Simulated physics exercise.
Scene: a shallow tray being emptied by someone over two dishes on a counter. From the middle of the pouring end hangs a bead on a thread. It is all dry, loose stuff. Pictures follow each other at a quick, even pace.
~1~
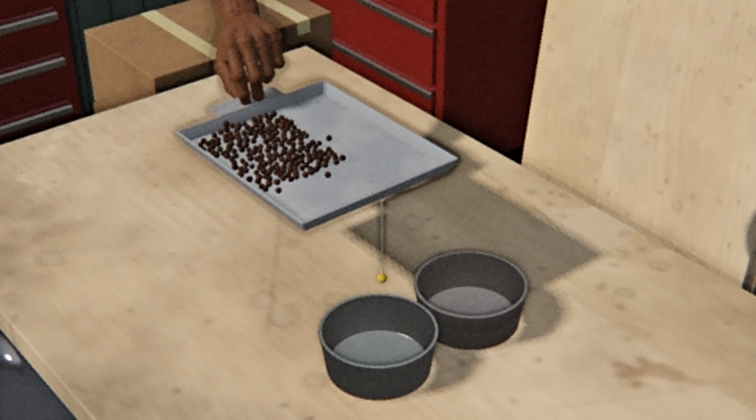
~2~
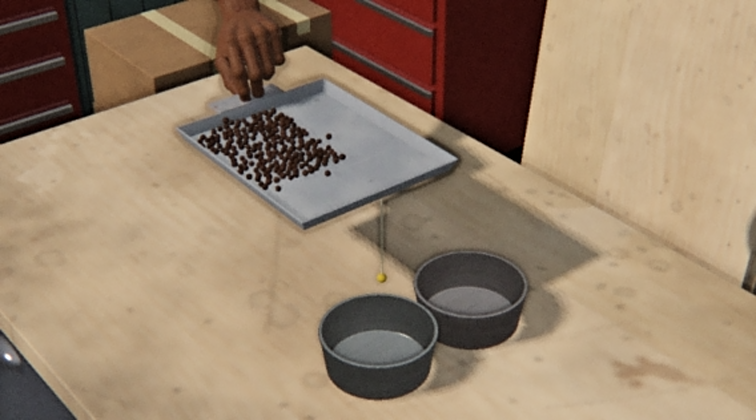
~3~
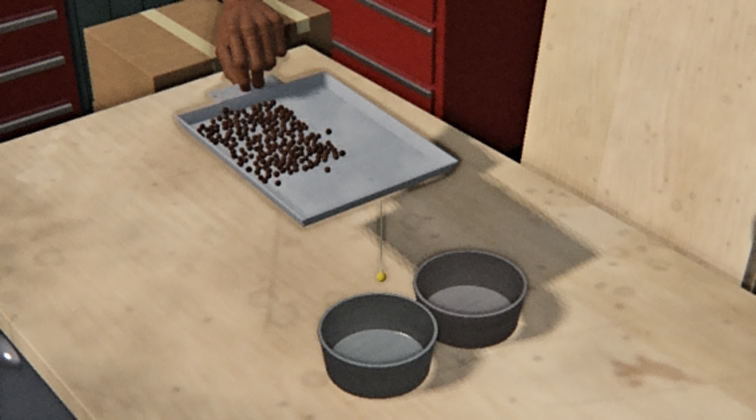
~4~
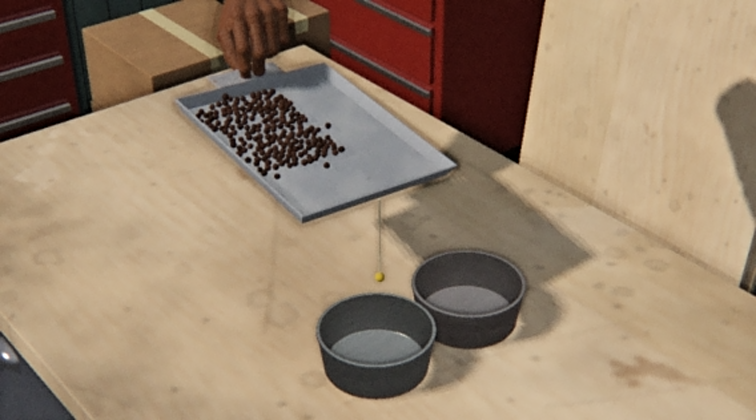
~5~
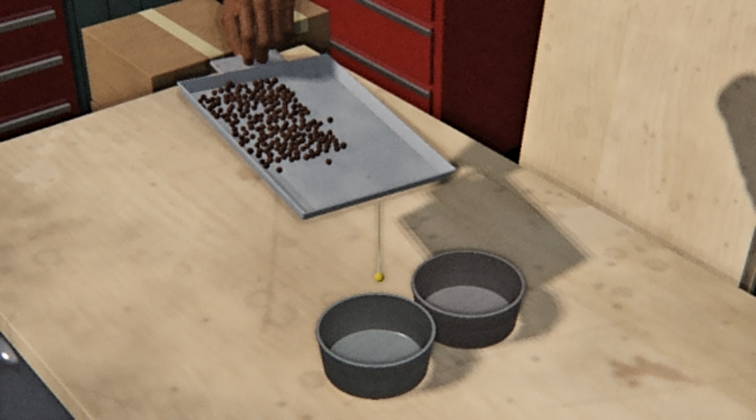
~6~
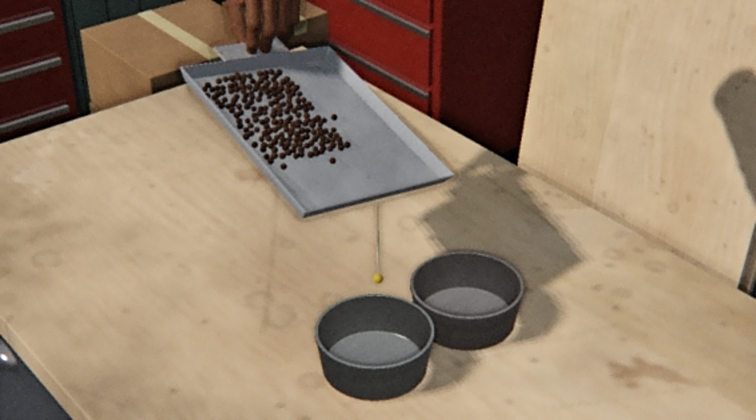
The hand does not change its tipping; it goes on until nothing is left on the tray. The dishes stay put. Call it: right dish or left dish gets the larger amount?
Right dish.
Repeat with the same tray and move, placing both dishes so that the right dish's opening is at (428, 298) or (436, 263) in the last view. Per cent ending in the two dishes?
20 and 70 in a hundred, in turn.
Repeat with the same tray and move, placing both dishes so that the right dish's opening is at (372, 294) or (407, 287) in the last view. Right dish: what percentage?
That makes 0 per cent, followed by 20 per cent.
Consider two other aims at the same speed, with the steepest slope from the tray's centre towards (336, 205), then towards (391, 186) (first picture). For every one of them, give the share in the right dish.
Roughly 0 per cent, and 70 per cent.
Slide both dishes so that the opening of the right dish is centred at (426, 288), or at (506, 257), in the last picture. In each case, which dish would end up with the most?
The first time the right-side one comes out ahead, the second time the right-side one.
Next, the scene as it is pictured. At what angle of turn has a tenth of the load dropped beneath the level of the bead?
Near 55 degrees.
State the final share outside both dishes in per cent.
About 20 per cent.
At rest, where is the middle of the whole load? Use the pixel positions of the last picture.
Last view, centre at rest - approx. (477, 308).
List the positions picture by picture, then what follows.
Corners of the pouring end at (304, 219) and (449, 158), level; middle of the load at (275, 148), allspice berries; left dish at (415, 373); right dish at (508, 324); bead on its thread at (382, 278), in the first frame.
Corners of the pouring end at (304, 218) and (449, 158), level; middle of the load at (274, 146), in the second frame.
Corners of the pouring end at (304, 215) and (450, 160), tipped barely, lowest at the right corner; middle of the load at (274, 139), in the third frame.
Corners of the pouring end at (304, 211) and (449, 164), tipped a little, lowest at the right corner; middle of the load at (274, 129), in the fourth frame.
Corners of the pouring end at (305, 208) and (448, 167), tipped a little, lowest at the right corner; middle of the load at (276, 120), in the fifth frame.
Corners of the pouring end at (306, 207) and (447, 172), tipped clearly, lowest at the right corner; middle of the load at (280, 114), a small part on the move; left dish at (411, 374); right dish at (504, 324), in the sixth frame.
Soon, tray tipped steeply; about a quarter on the tray; about a third in the right dish; a small part outside both; about a third in the air.
A while on, tray tipped right over; most in the right dish; about a quarter outside both; a stray few in the air.
Towards the end, tray tipped past a quarter turn; most in the right dish; about a quarter outside both.
Finally, tray tipped past a quarter turn; none in the left dish; most in the right dish; about a quarter outside both.
